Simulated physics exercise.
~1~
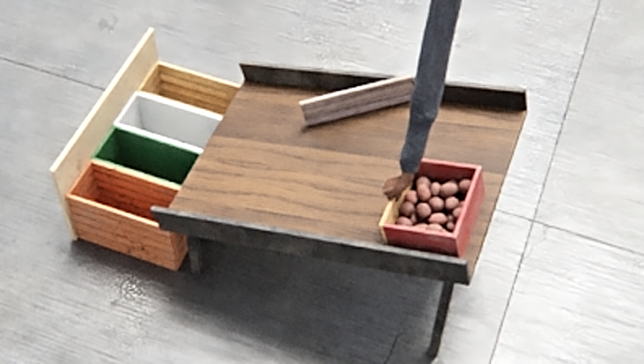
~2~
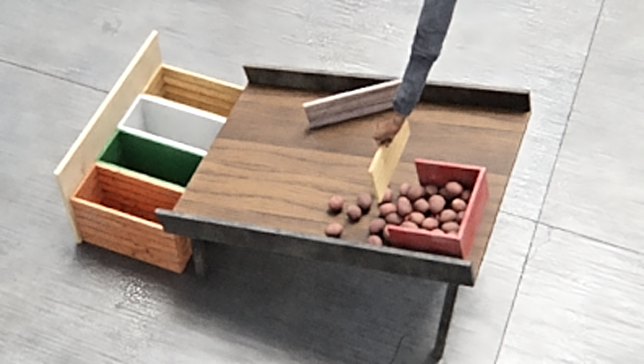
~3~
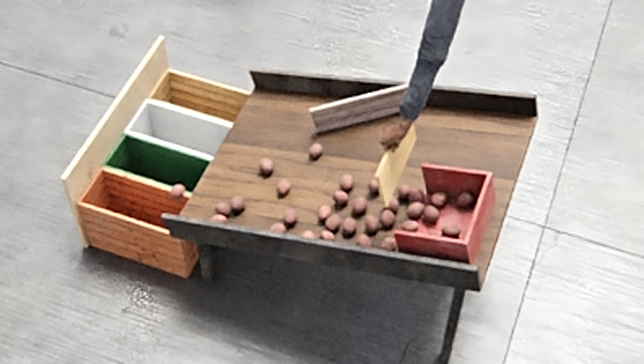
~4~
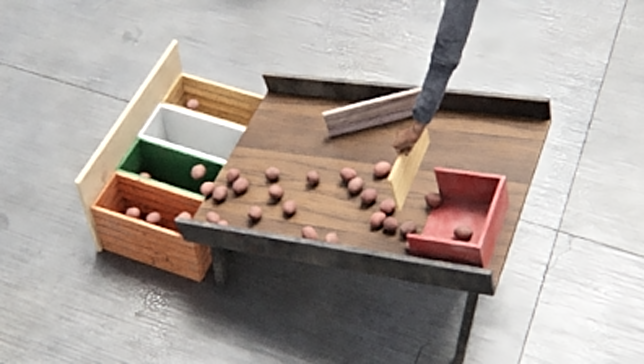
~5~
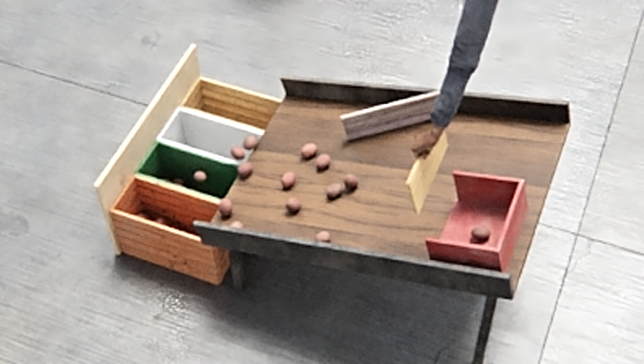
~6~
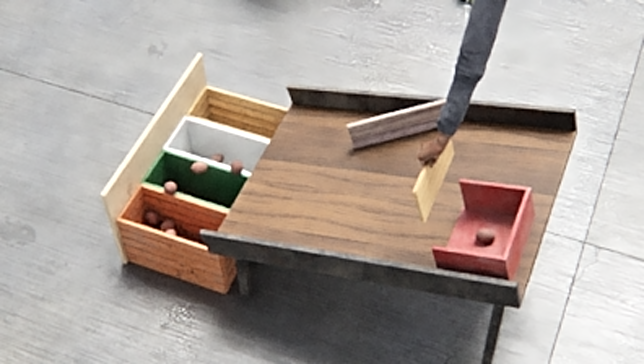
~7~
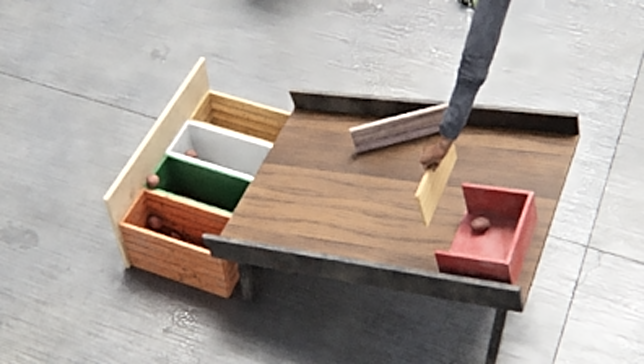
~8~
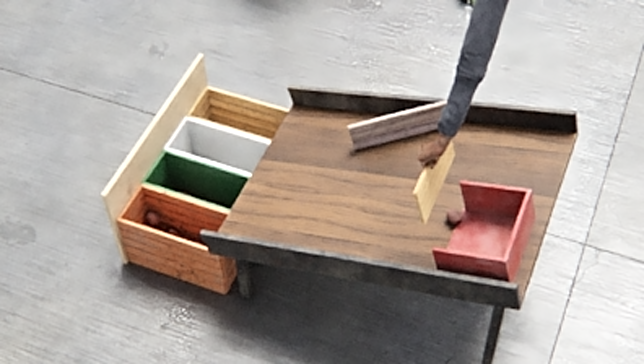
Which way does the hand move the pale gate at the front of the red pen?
The hand moves the gate up, clearing the pen's opening so the reddish lumps can spill out.
